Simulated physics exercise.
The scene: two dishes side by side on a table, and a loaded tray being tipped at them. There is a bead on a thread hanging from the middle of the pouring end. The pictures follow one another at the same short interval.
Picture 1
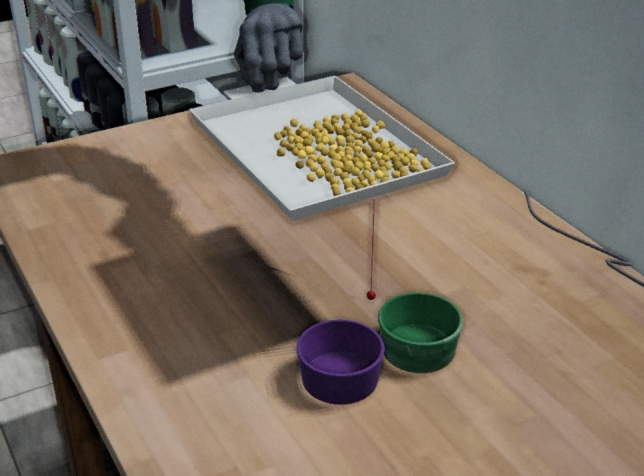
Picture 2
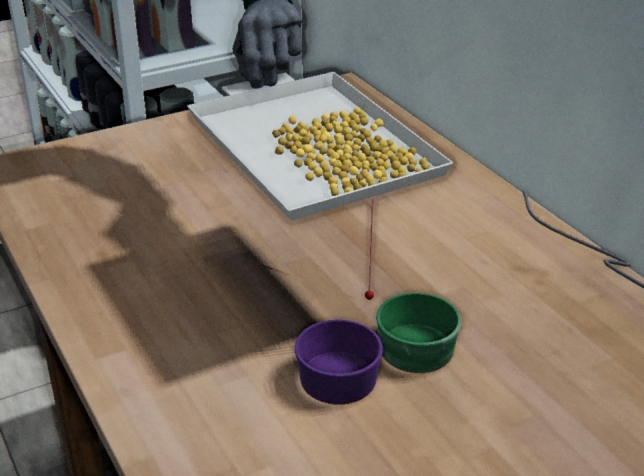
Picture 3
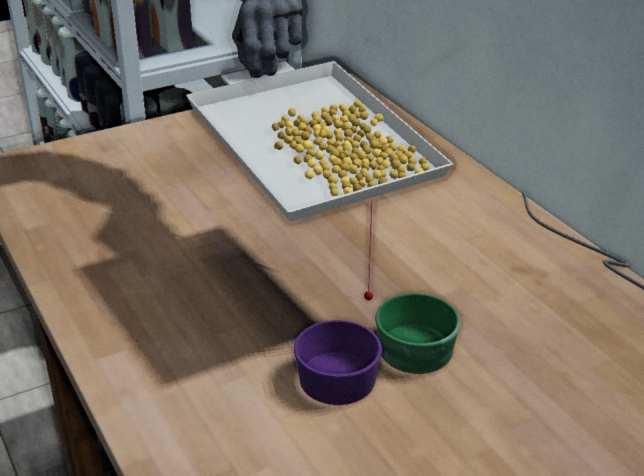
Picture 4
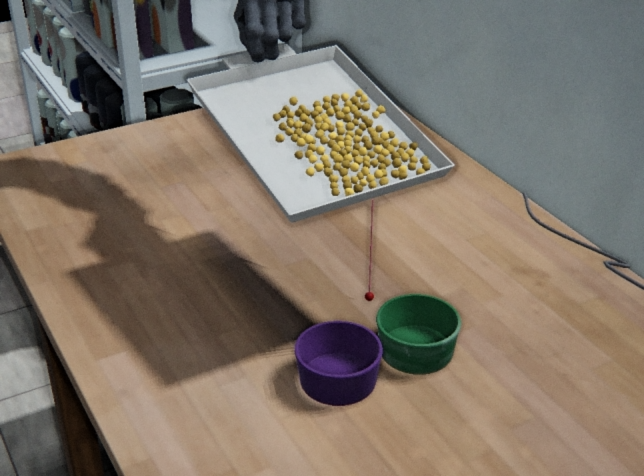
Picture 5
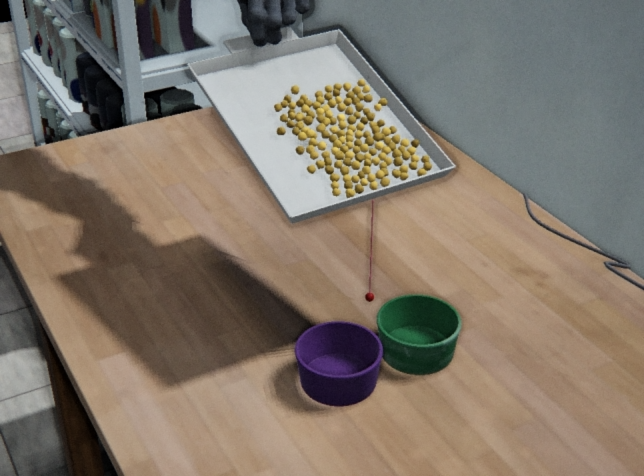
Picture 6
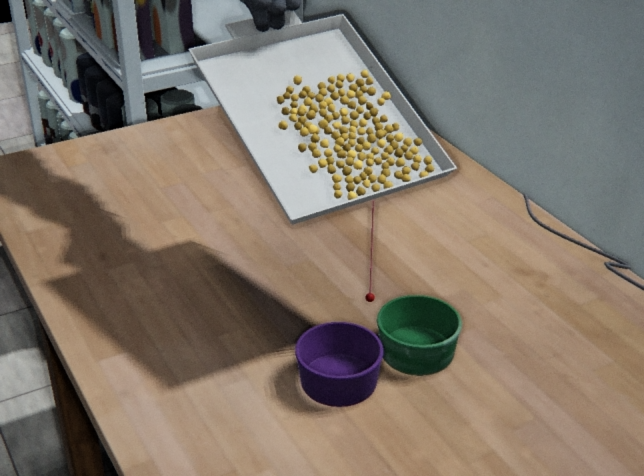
Wooden tabletop beside a grey wall, a dark gloved hand steadily raising the far end of a tray of yellow balls.
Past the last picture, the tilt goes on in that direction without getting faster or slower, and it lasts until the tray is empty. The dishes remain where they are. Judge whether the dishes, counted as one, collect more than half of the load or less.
Majority caught.
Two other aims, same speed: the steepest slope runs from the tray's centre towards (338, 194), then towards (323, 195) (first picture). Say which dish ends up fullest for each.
Outcome one: The left side; outcome two: The left side.
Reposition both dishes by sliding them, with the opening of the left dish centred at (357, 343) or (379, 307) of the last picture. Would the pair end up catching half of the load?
The pair would catch the greater share the first time and the lesser share the second time.
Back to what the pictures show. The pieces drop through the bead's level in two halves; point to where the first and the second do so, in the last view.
Around (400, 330) and then (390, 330).
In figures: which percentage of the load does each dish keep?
The left dish keeps near 30 in a hundred, the right dish near 40 in a hundred.
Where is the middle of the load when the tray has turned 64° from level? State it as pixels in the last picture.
Look close to (374, 166) in the last picture.
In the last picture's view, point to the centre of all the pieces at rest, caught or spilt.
Around (401, 362).
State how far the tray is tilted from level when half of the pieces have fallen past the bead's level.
Close to 115 degrees, I reckon.
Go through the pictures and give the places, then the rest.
The first frame shows corners of the pouring end at (293, 206) and (447, 162), level; middle of the load at (349, 154), puffed corn balls; left dish at (362, 384); right dish at (443, 353); bead on its thread at (371, 295).
The second frame shows corners of the pouring end at (291, 206) and (446, 162), level; middle of the load at (347, 153).
The third frame shows corners of the pouring end at (291, 208) and (446, 162), tipped barely, level across its low end; middle of the load at (347, 149).
The fourth frame shows corners of the pouring end at (292, 210) and (447, 164), tipped a little, level across its low end; middle of the load at (348, 144).
The fifth frame shows corners of the pouring end at (293, 212) and (448, 164), tipped clearly, level across its low end; middle of the load at (350, 140).
The sixth frame shows corners of the pouring end at (294, 214) and (450, 166), tipped clearly, level across its low end; middle of the load at (352, 137); left dish at (360, 387); right dish at (441, 356).
Soon after the last picture, tray tipped steeply; nearly all on the tray; a stray few in the air.
A little later, tray tipped past a quarter turn; about two thirds on the tray; a stray few in the left dish; a stray few in the right dish; a stray few outside both; about a quarter in the air.
Later still, tray tipped past a quarter turn; about a third in the left dish; about a third in the right dish; about a quarter outside both.
At rest, tray tipped past a quarter turn; about a third in the left dish; about a third in the right dish; about a quarter outside both.
